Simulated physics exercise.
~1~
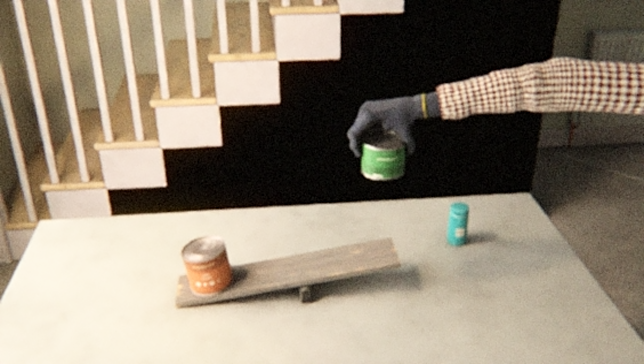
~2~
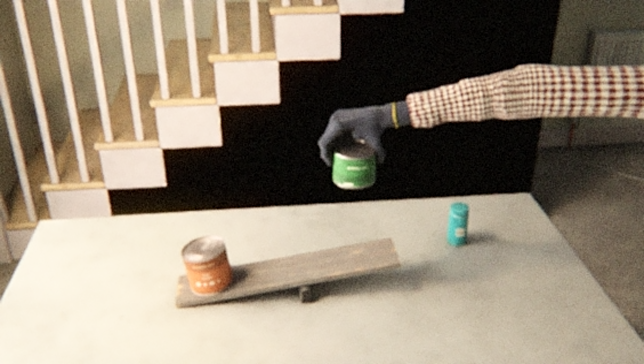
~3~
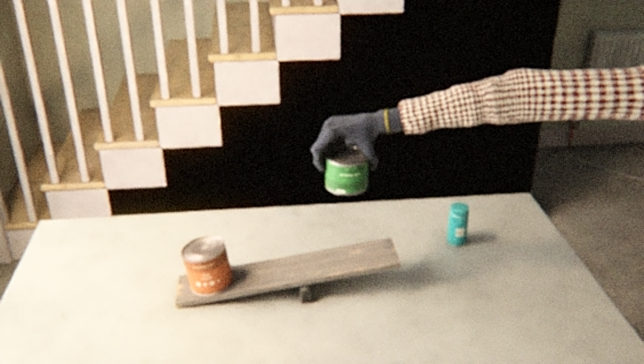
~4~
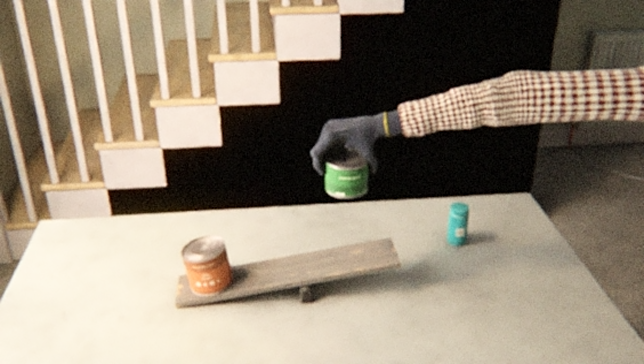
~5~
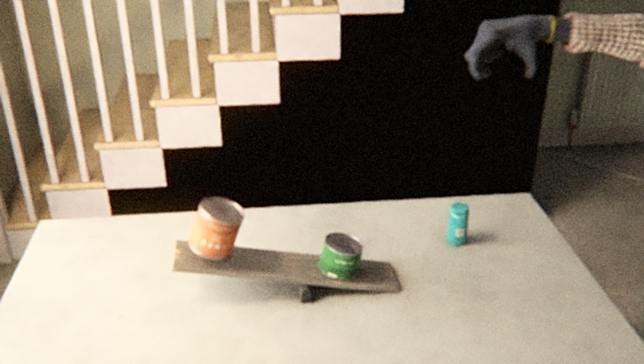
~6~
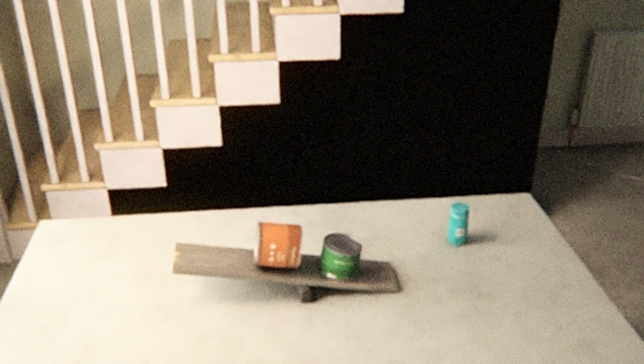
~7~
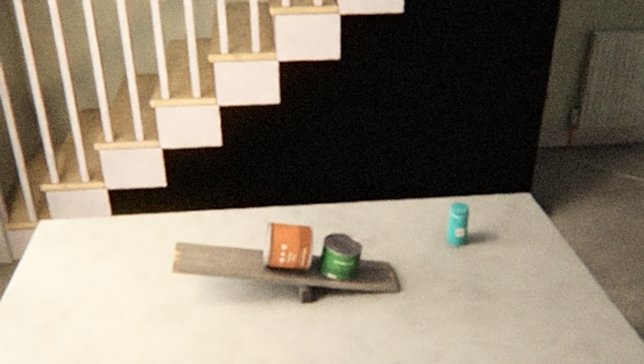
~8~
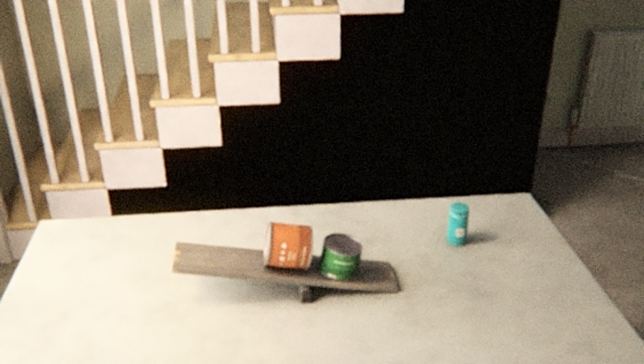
The clip shows a gloved hand lowering a green tub onto the raised right end of a plank see-saw with an orange tub on its left, near a turquoise shaker. Released, the plank tips right, and the orange tub topples and slides against the upright green tub.
